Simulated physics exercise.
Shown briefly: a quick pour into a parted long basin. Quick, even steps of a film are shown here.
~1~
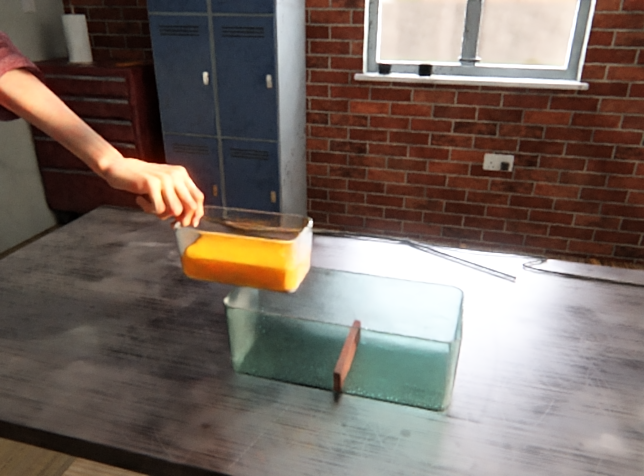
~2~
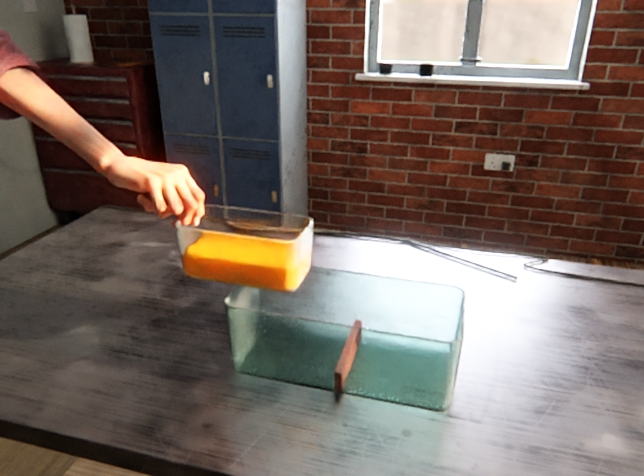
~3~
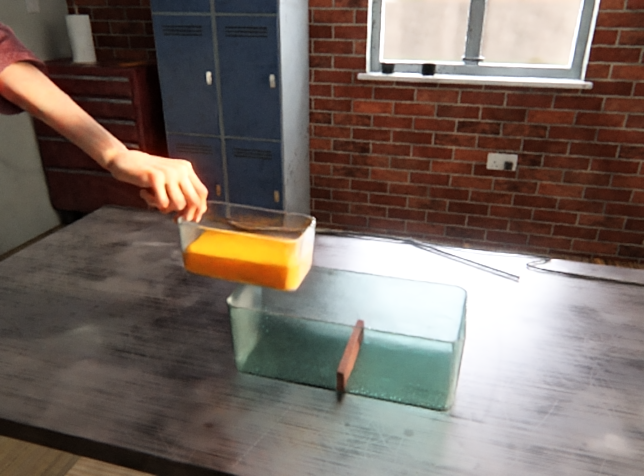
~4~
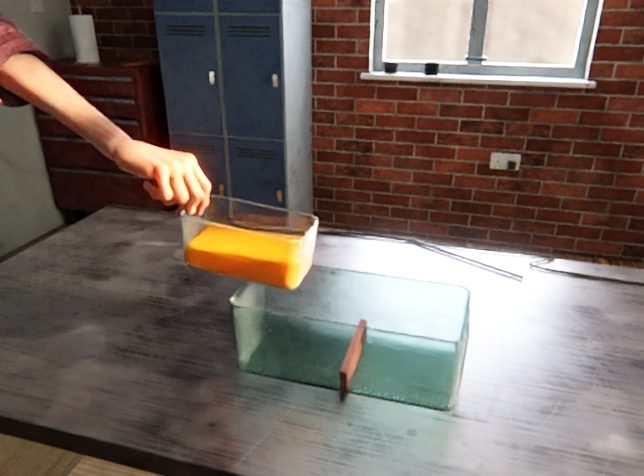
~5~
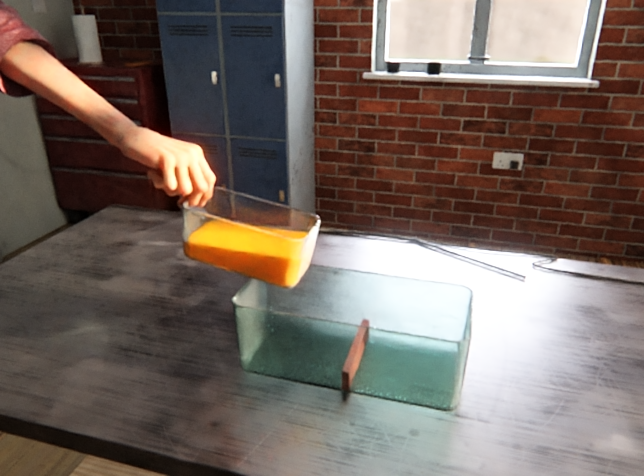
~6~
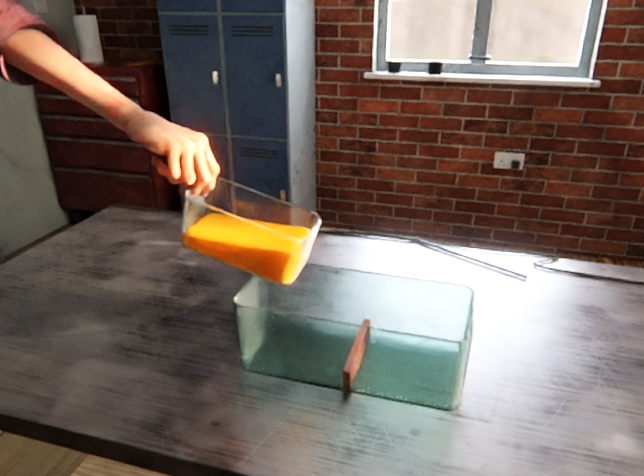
A bare forearm and hand reach in from the left over a dark grey table, seen from slightly above in a room with a red brick wall, blue lockers and a bright window. The hand holds a clear container of orange liquid above a long, greenish glass basin with a brown divider. The hand gradually tilts the container, lowering its right end, while the view shifts very slightly.
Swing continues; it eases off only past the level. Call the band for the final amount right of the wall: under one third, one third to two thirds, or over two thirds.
Band: Over two thirds.
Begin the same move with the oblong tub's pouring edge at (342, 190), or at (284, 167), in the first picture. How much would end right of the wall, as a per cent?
Roughly 90 per cent, then roughly 85 per cent.
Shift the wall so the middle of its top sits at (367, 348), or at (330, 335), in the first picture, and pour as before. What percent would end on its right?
It works out to around 60 per cent for the first and around 95 per cent for the second.
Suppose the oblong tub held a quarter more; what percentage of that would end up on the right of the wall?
Roughly 85 %.
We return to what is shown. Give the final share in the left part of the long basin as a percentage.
Some 10 parts in a hundred.
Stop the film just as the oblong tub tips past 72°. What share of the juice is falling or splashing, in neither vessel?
It works out to about 35 percent.
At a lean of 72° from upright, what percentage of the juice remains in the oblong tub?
Some 50 in a hundred has yet to spill out.
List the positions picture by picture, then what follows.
In the first picture, tilt 0°; pouring edge (305, 231); surface from (194, 240) to (304, 255); the long basin's rim runs from (241, 282) to (463, 315); the wall's top is at (348, 345).
In the second picture, tilt 1°; pouring edge (306, 231); surface from (195, 240) to (304, 253).
In the third picture, tilt 3°; pouring edge (308, 231); surface from (197, 238) to (306, 251).
In the fourth picture, tilt 6°; pouring edge (311, 230); surface from (198, 233) to (308, 249).
In the fifth picture, tilt 10°; pouring edge (313, 230); surface from (198, 228) to (308, 244).
In the sixth picture, tilt 15°; pouring edge (314, 230); surface from (196, 221) to (309, 239).
A moment on, the oblong tub is tipped part way and 50 per cent is still to pour, 4 is left of the wall and 10 right of it.
Next, the oblong tub is tipped right over and 6 per cent is still to pour, 7 is left of the wall and 75 right of it.
Then the oblong tub is tipped right over and 0 per cent is still to pour, 8 is left of the wall and 91 right of it.
Later the oblong tub is tipped right over and 0 per cent is still to pour, 10 is left of the wall and 89 right of it.
In the end 10 per cent lies left of the wall, 89 right of it and 1 outside.
